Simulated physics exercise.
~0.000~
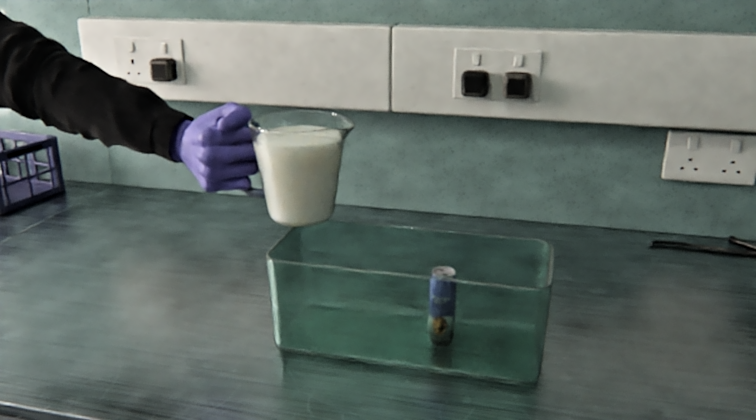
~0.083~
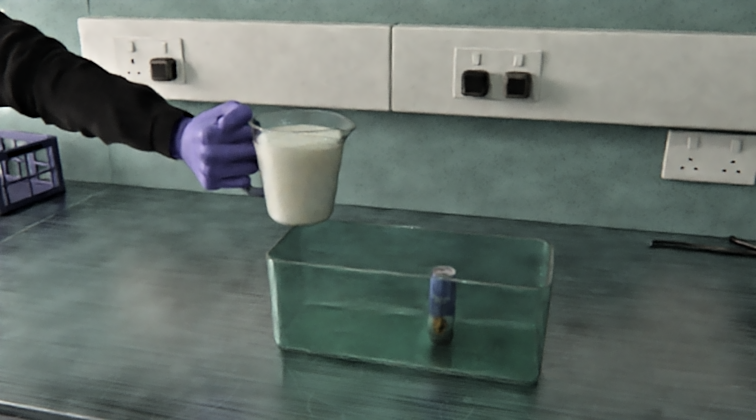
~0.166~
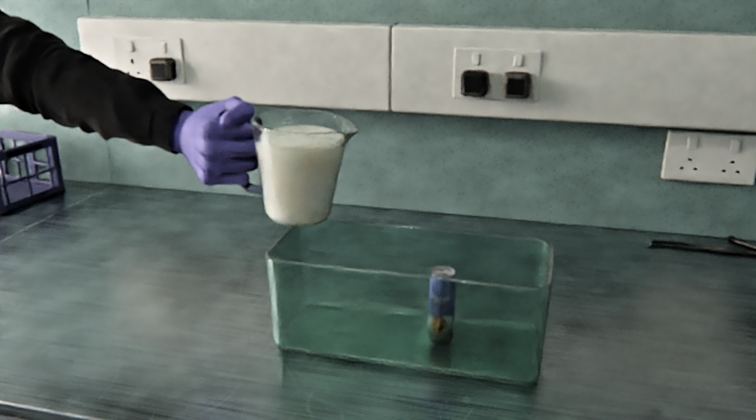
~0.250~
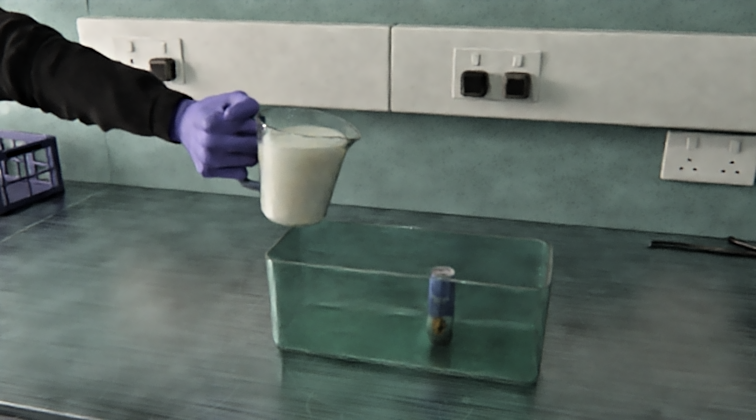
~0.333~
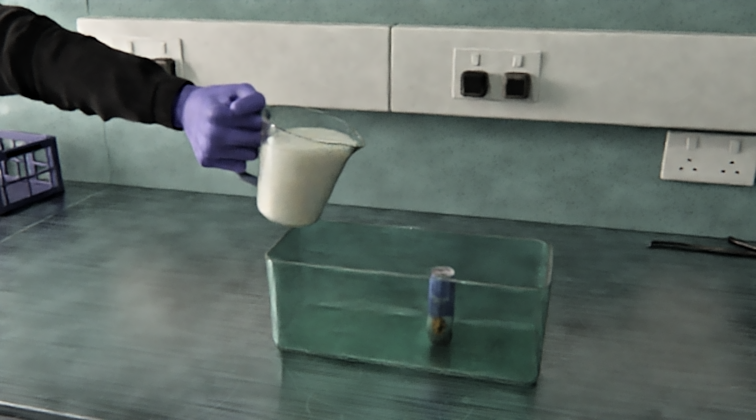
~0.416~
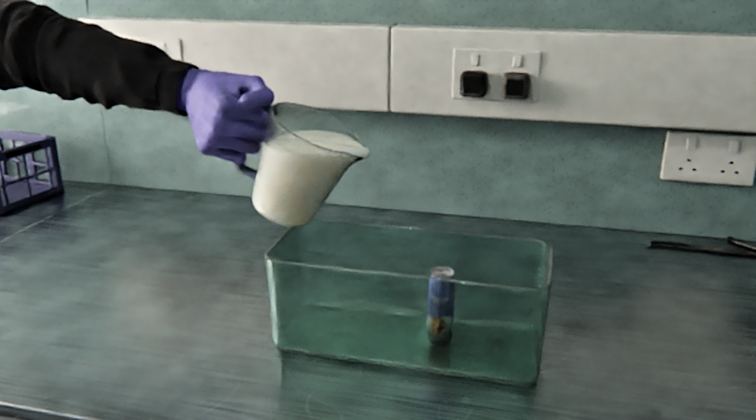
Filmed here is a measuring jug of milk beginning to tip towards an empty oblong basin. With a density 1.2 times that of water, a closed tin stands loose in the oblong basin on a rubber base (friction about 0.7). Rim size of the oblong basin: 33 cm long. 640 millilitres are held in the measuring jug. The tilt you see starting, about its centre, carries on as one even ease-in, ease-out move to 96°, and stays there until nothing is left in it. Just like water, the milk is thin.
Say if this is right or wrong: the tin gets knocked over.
Wrong, it stays standing.
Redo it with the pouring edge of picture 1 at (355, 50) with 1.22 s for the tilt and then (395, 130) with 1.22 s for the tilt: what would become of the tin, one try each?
First it tips over; then it tips over.
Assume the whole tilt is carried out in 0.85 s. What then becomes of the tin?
The tin stays on its base.
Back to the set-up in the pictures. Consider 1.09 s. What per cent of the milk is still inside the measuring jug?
20 %.
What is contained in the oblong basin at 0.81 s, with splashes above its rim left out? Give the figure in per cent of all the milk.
20 %, give or take.
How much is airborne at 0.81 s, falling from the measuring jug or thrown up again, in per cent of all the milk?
16 %.
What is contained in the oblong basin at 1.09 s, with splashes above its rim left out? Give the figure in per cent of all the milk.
Roughly 72 %.
After 0.81 s the tilt is 71° and 64 per cent is still to pour; the tin stands where it began.
After 1.09 s the tilt is 93° and 19 per cent is still to pour; the tin stands where it began.
After 1.39 s the tilt is 96° and 2 per cent is still to pour; the tin stands where it began.
After 1.72 s the tilt is 96° and 0 per cent is still to pour; the tin stands where it began.
In the end the tin stands where it began.
